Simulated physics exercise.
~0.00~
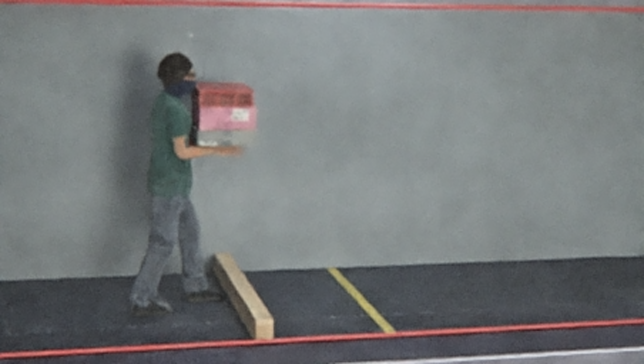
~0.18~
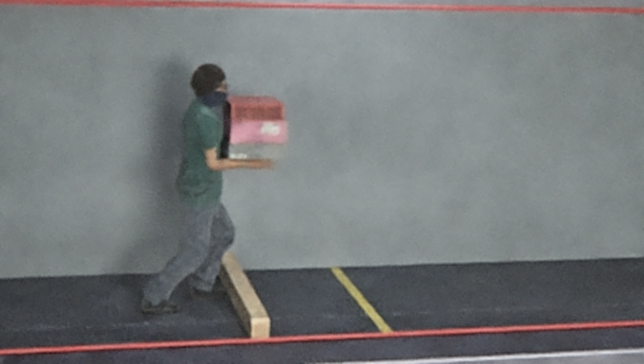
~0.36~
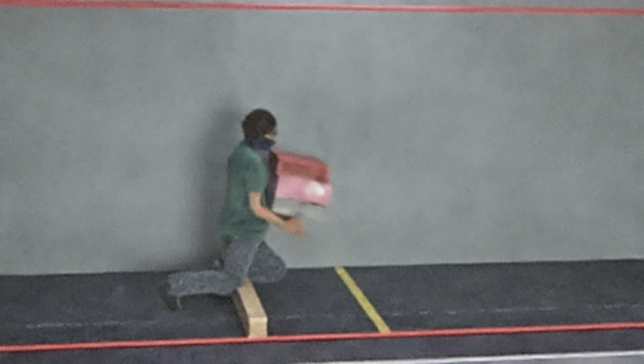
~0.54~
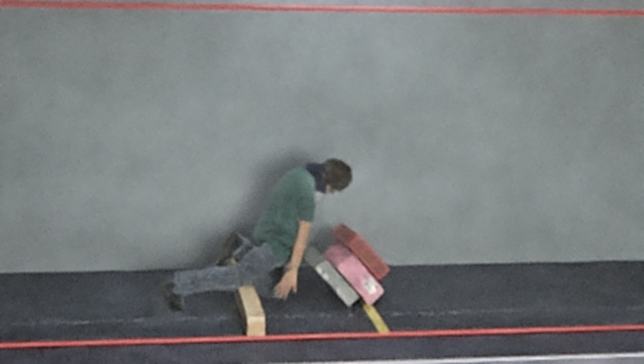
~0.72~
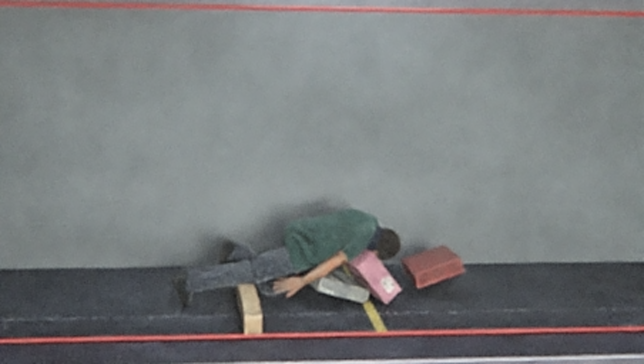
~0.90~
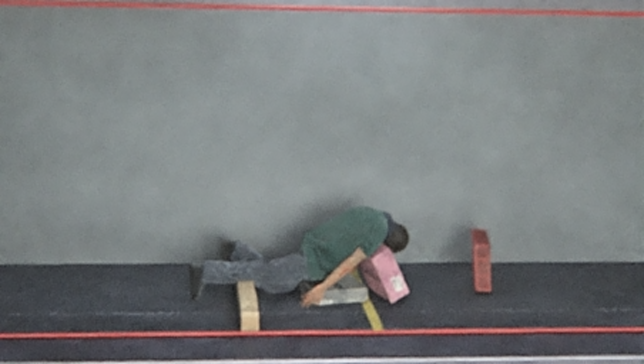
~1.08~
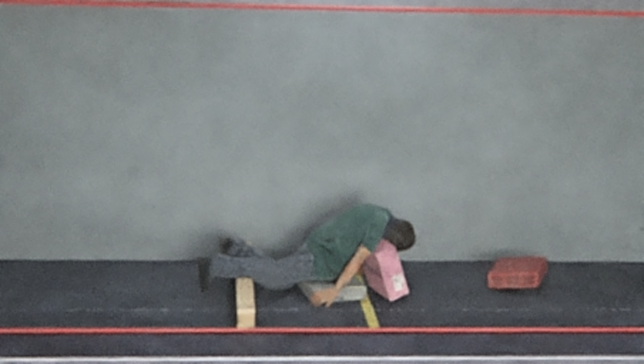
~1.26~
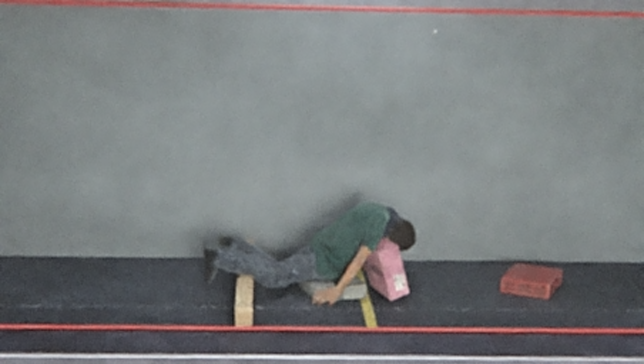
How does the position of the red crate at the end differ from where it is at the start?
At the start the red crate is held at the top of the stack in the person's arms, left of the yellow line, and at the end it lies on the floor well to the right of that line.
